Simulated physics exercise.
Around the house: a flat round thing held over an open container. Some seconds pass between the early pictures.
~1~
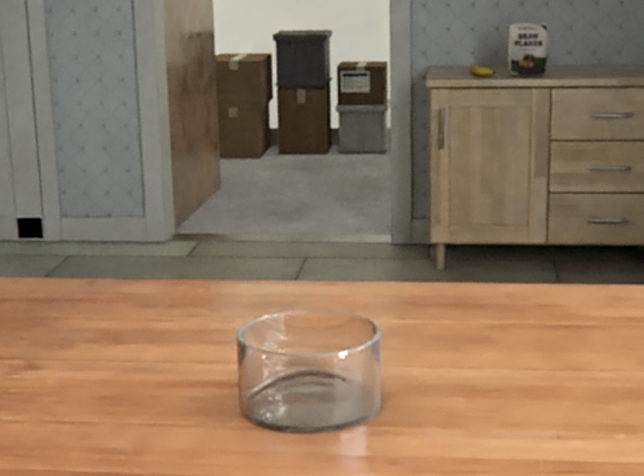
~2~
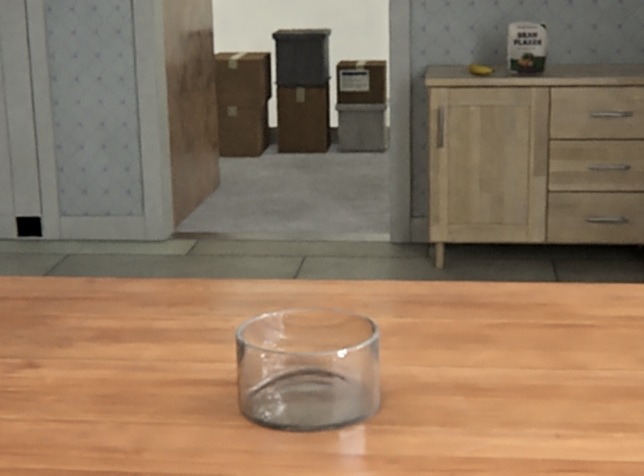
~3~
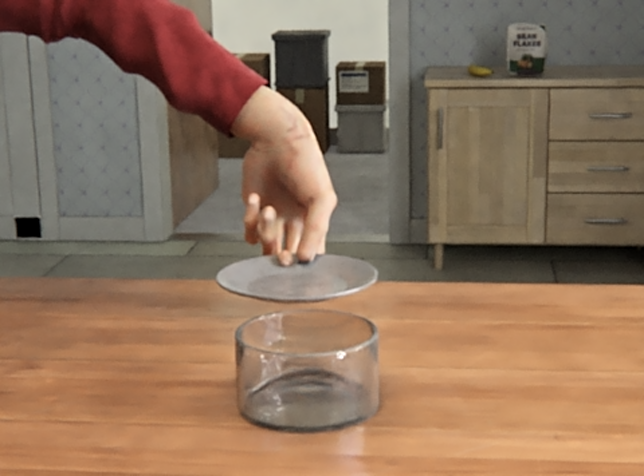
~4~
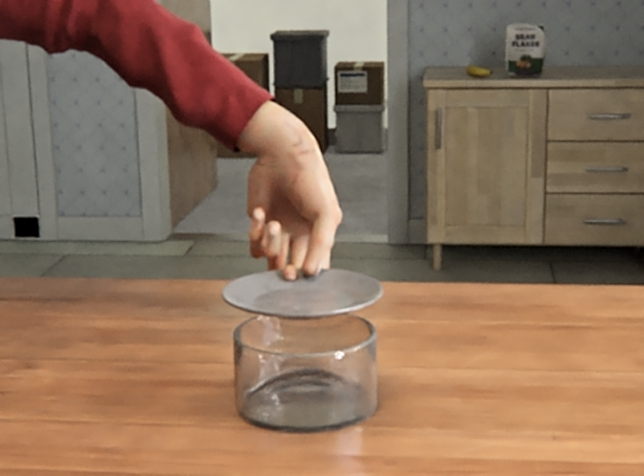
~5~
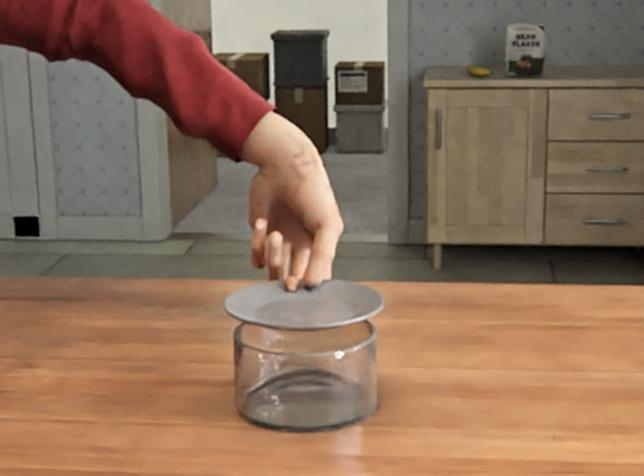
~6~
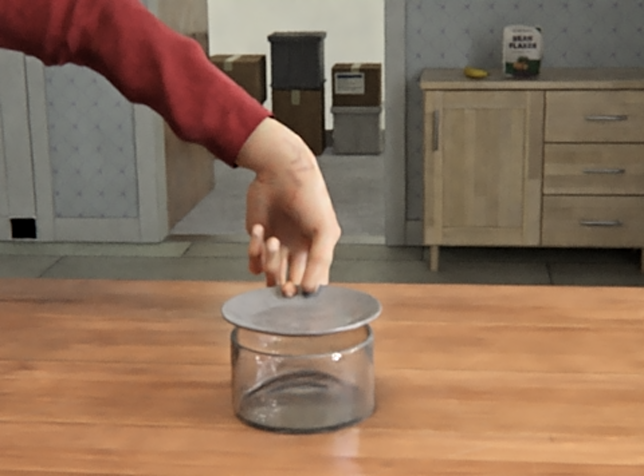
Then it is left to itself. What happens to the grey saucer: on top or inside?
In the end the grey saucer rests on the rim.
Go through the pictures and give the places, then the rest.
Glass (309, 368), in the first frame.
Glass (308, 367), in the second frame.
Still on the way; grey saucer (297, 282); glass (307, 368), in the third frame.
Still on the way; grey saucer (303, 297); glass (306, 368), in the fourth frame.
Still on the way; grey saucer (304, 309); glass (306, 368), in the fifth frame.
In place, still held; grey saucer (302, 315); glass (303, 370), in the sixth frame.
Then, 0.10 s past the last view, grey saucer sitting on the rim near (302, 324).
Finally, the grey saucer covers the opening, near (302, 324).
